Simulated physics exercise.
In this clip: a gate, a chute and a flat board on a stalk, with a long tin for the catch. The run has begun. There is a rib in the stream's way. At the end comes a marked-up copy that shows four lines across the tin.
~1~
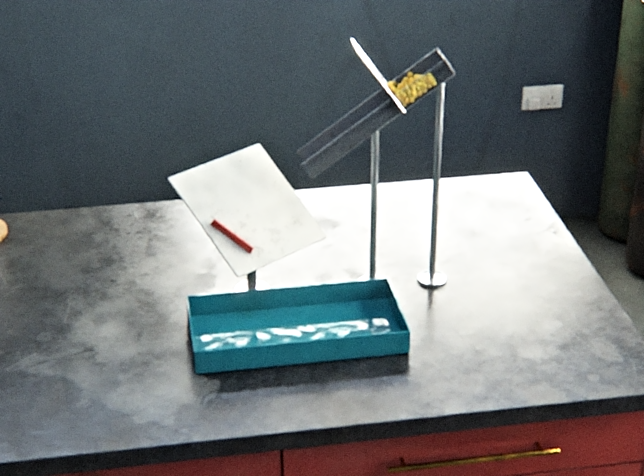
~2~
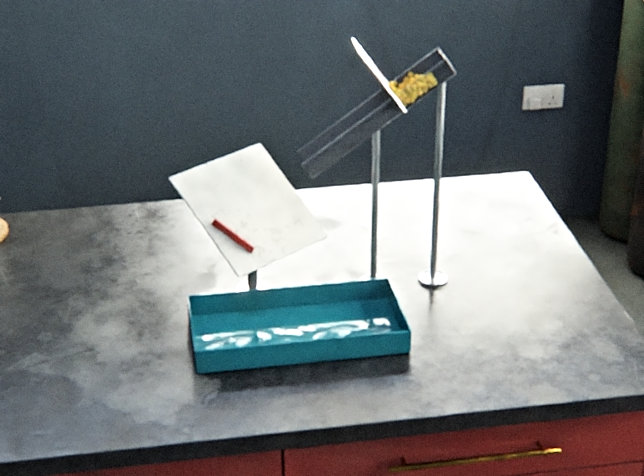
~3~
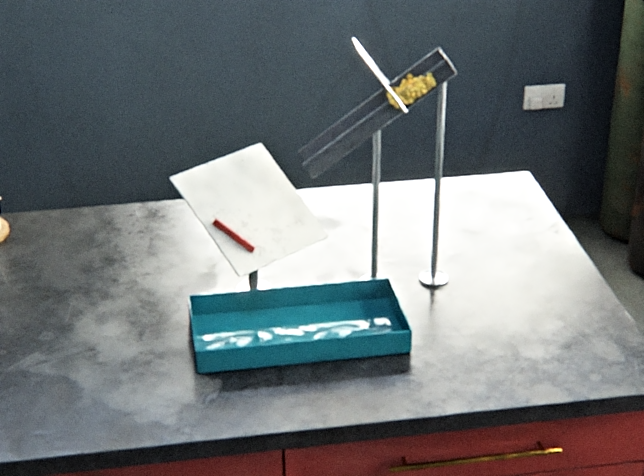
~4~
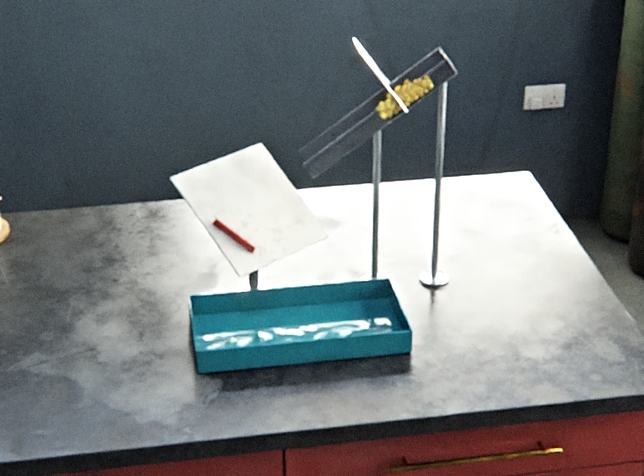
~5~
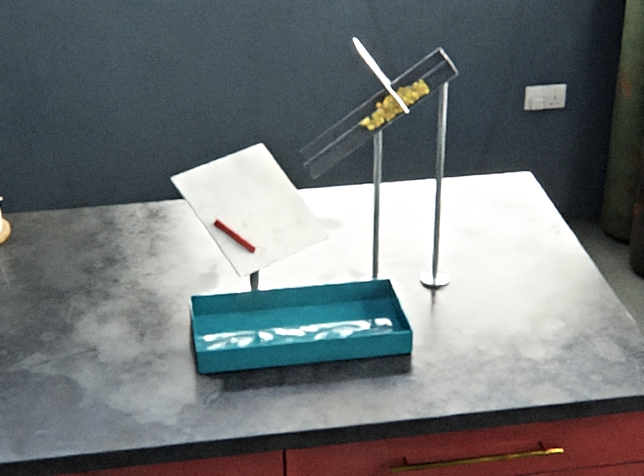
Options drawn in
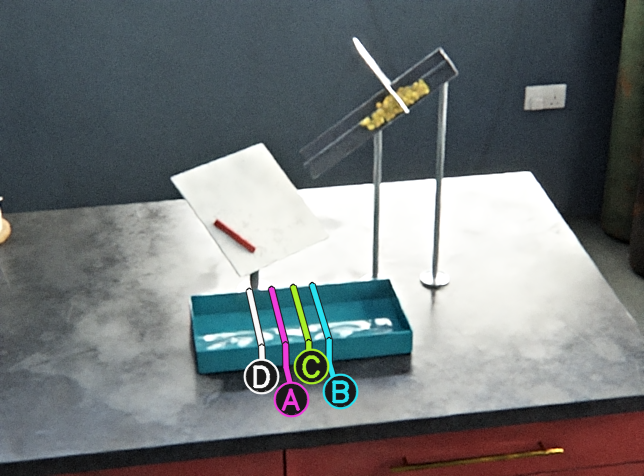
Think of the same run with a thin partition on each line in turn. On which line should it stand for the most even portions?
C is best.
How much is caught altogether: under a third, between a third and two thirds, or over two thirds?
About that: Over two thirds.
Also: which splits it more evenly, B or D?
It is B.
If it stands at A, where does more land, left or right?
More lands on the right.
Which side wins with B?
More lands on the left.
On the marked copy, line A crosses the front rim at (285, 343); line B crosses the front rim at (328, 339); line C crosses the front rim at (308, 341); line D crosses the front rim at (261, 346).
Choosing A, of what is caught, a small part on the left of the divider, nearly all on the right.
Choosing B, of what is caught, most on the left of the divider, about a quarter on the right.
Choosing C, of what is caught, about half on the left of the divider, about half on the right.
Choosing D, of what is caught, a stray few on the left of the divider, nearly all on the right.
